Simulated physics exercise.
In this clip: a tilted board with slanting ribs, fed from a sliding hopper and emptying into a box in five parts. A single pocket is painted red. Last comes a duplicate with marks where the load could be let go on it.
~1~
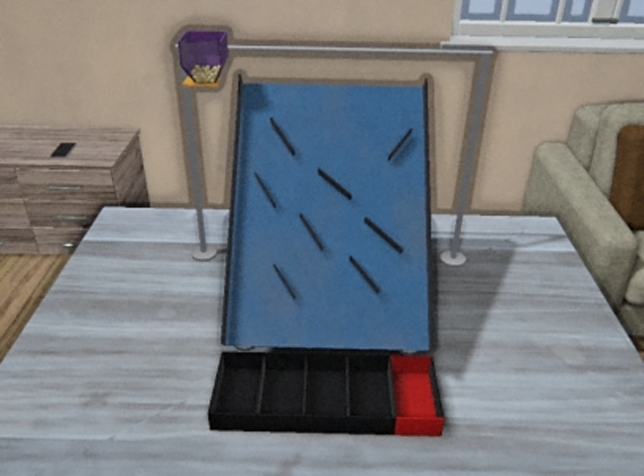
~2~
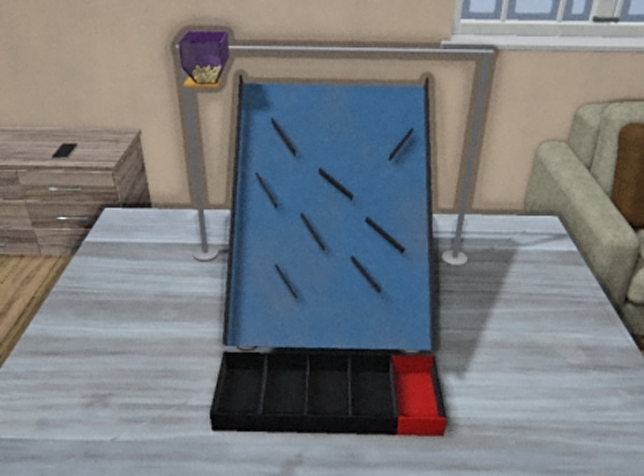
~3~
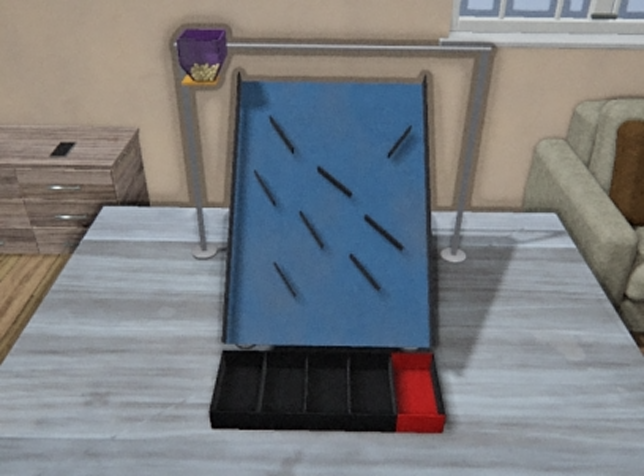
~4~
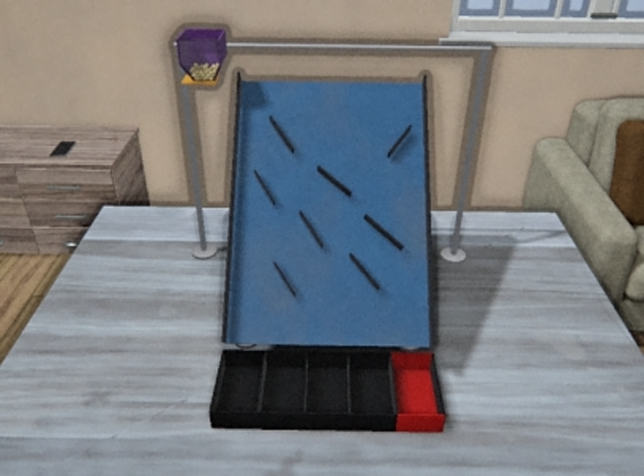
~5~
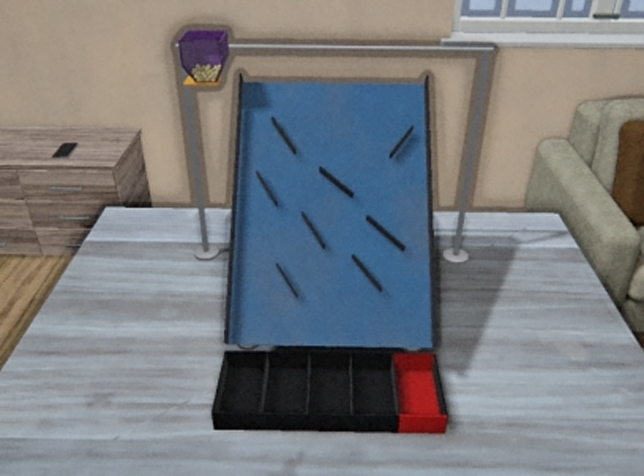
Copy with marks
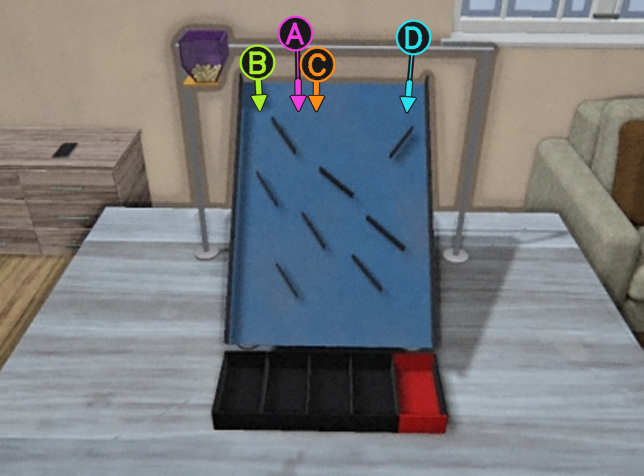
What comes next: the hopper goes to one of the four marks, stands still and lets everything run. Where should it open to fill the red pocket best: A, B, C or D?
Go for D.
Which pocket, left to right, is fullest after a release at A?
It is the fourth one.
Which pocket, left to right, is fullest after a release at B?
It is the first one.
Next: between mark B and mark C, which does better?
C.
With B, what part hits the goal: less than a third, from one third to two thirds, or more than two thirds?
Mark B gives less than a third.
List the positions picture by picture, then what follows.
In the first frame, hopper at (207, 74), soya beans, door shut.
In the second frame, ribs (272, 118) to (294, 150), (391, 155) to (413, 128), (256, 172) to (275, 203).
In the third frame, ribs (318, 166) to (351, 193), (300, 211) to (322, 245), (365, 215) to (403, 248).
In the fourth frame, ribs (274, 262) to (295, 294), (350, 253) to (380, 288).
In the fifth frame, red pocket at (423, 423), number 5 of 5 from the left.
On the marked copy, mark A meets the board at (298, 105); mark B meets the board at (259, 105); mark C meets the board at (316, 105); mark D meets the board at (407, 106).
For mark A, a small part in the red pocket, most in other pockets, a small part outside the box.
For mark B, none in the red pocket, nearly all in other pockets, a small part outside the box.
For mark C, about a third in the red pocket, about half in other pockets, a small part outside the box.
For mark D, about two thirds in the red pocket, about a quarter in other pockets, a stray few held on the board.
